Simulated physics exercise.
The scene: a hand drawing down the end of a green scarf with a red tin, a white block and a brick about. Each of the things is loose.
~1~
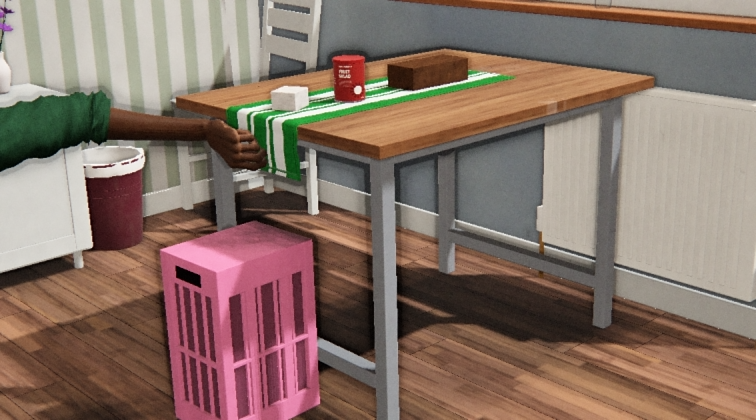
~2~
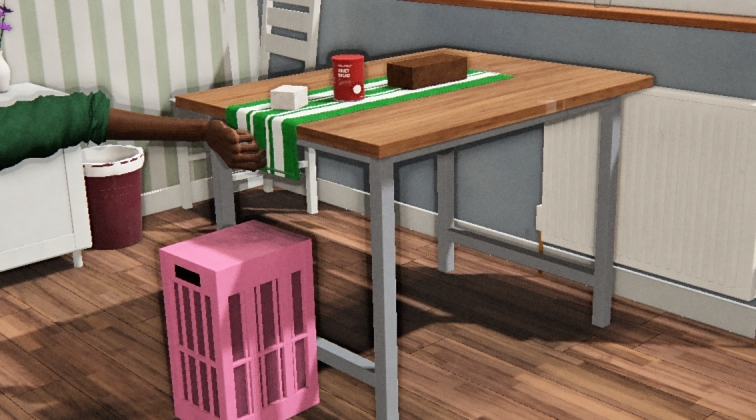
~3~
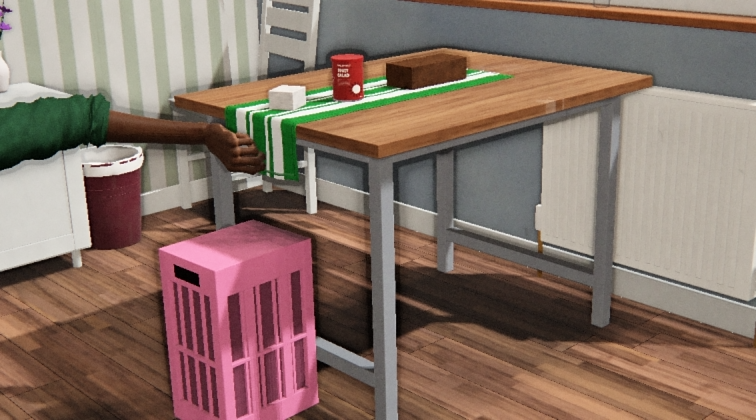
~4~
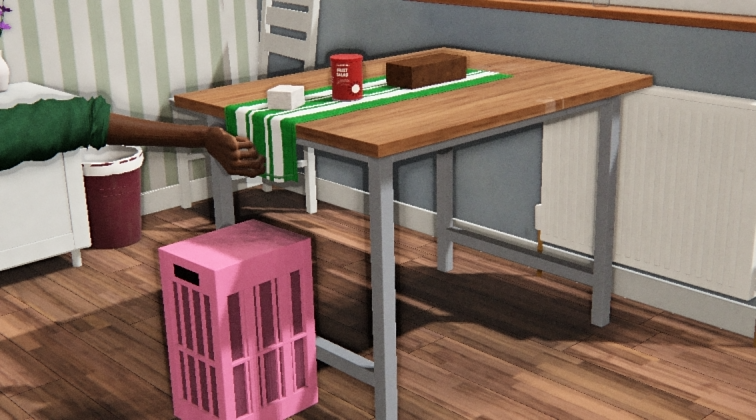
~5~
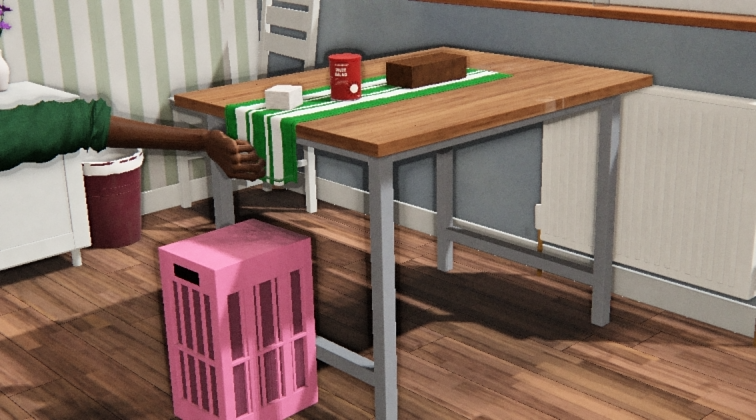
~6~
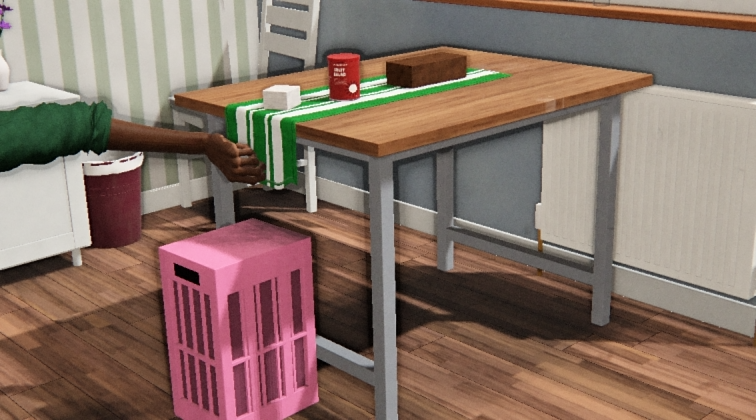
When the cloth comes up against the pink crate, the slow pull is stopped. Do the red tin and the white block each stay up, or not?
Taking each: The red tin stays up, the white block does not stay up.
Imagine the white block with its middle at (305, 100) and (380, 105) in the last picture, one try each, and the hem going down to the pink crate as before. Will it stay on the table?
For the first case it ends up off, and for the second case it does not leave.
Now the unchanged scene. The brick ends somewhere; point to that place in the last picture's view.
Roughly (399, 75).
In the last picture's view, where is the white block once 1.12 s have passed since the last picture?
You'd spot it somewhere around (222, 203).
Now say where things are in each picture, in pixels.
In the first frame, scarf end (300, 181); red tin (349, 58); white block (290, 89); brick (428, 60); top of the crate (233, 255).
In the second frame, scarf end (300, 180), far hem (515, 77); white block (289, 88); white block stands on the cloth.
In the third frame, scarf end (299, 181); red tin (347, 57).
In the fourth frame, scarf end (298, 182), far hem (514, 76); white block (285, 88).
In the fifth frame, scarf end (297, 183); red tin (345, 56).
In the sixth frame, scarf end (297, 185), far hem (513, 76); red tin (344, 56); white block (281, 88); top of the crate (232, 253).
Then, 0.32 s later than the last view, hem going down; tin moved a little; block moved a little.
Then, 0.66 s later than the last view, hem on the crate; tin carried along near (308, 84); block over the edge.
Then, 1.12 s later than the last view, hem on the crate; tin carried along near (299, 86); block over the edge.
Finally, hem on the crate; tin carried along near (297, 86); block over the edge. The red tin remains up there and the white block is carried off the end.
